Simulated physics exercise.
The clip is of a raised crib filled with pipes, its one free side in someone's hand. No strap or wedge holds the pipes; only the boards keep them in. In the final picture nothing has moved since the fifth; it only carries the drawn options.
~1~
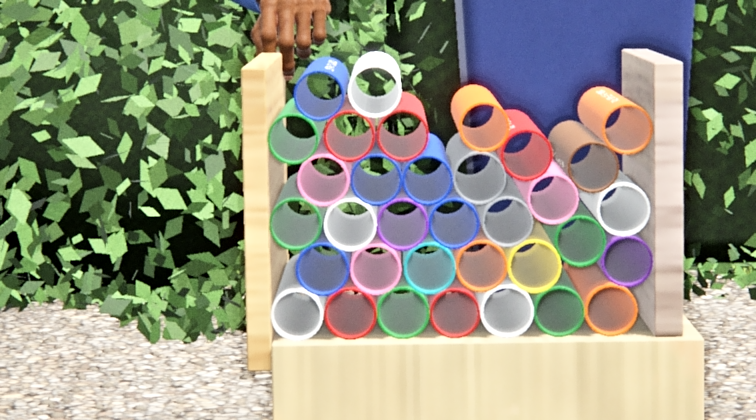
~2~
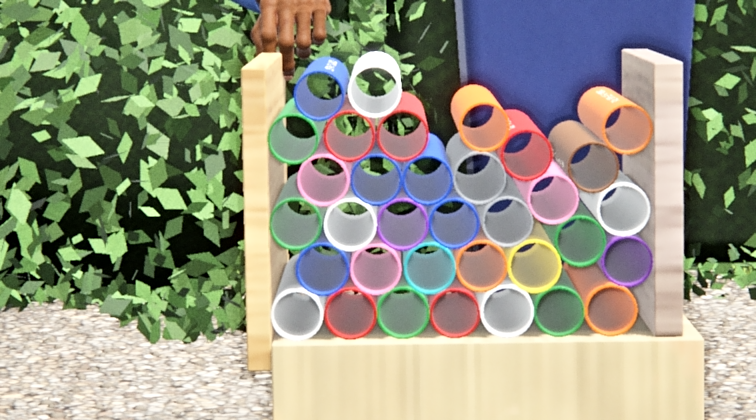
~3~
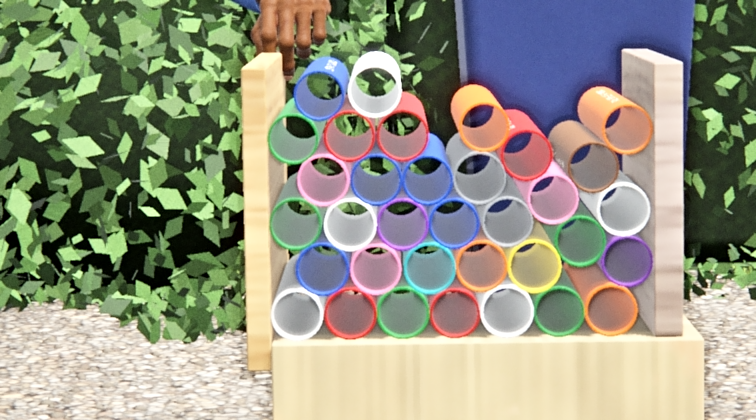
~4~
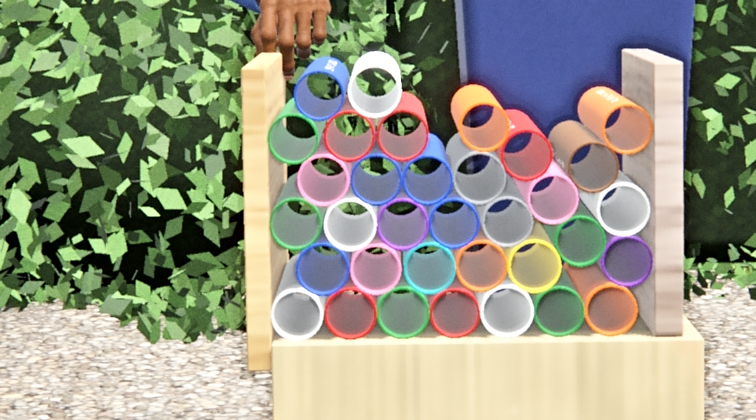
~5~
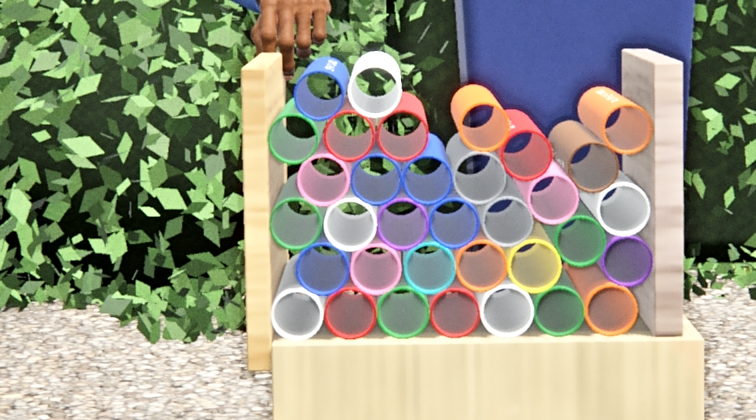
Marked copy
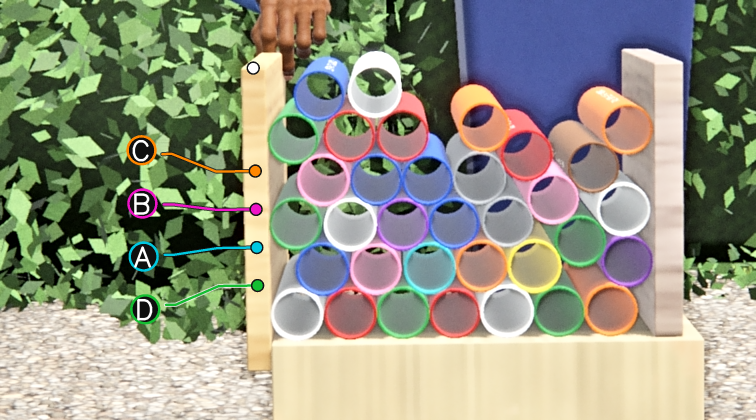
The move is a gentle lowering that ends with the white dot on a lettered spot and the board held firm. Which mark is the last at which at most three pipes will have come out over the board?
A is the limit.
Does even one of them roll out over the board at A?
Yes.
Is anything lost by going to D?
At D: Yes.
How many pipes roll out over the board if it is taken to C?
The count is none.
On the marked copy, A at (257, 247); B at (256, 209); C at (256, 171); D at (258, 286); the white dot at (254, 68).
Following A. Soon after the start, top of the board (267, 148).
Later, top of the board (269, 242).
In the end, top of the board (269, 246), two out over the board.
As for the rest, B two out over the board; C none out over the board; D more than three out over the board.
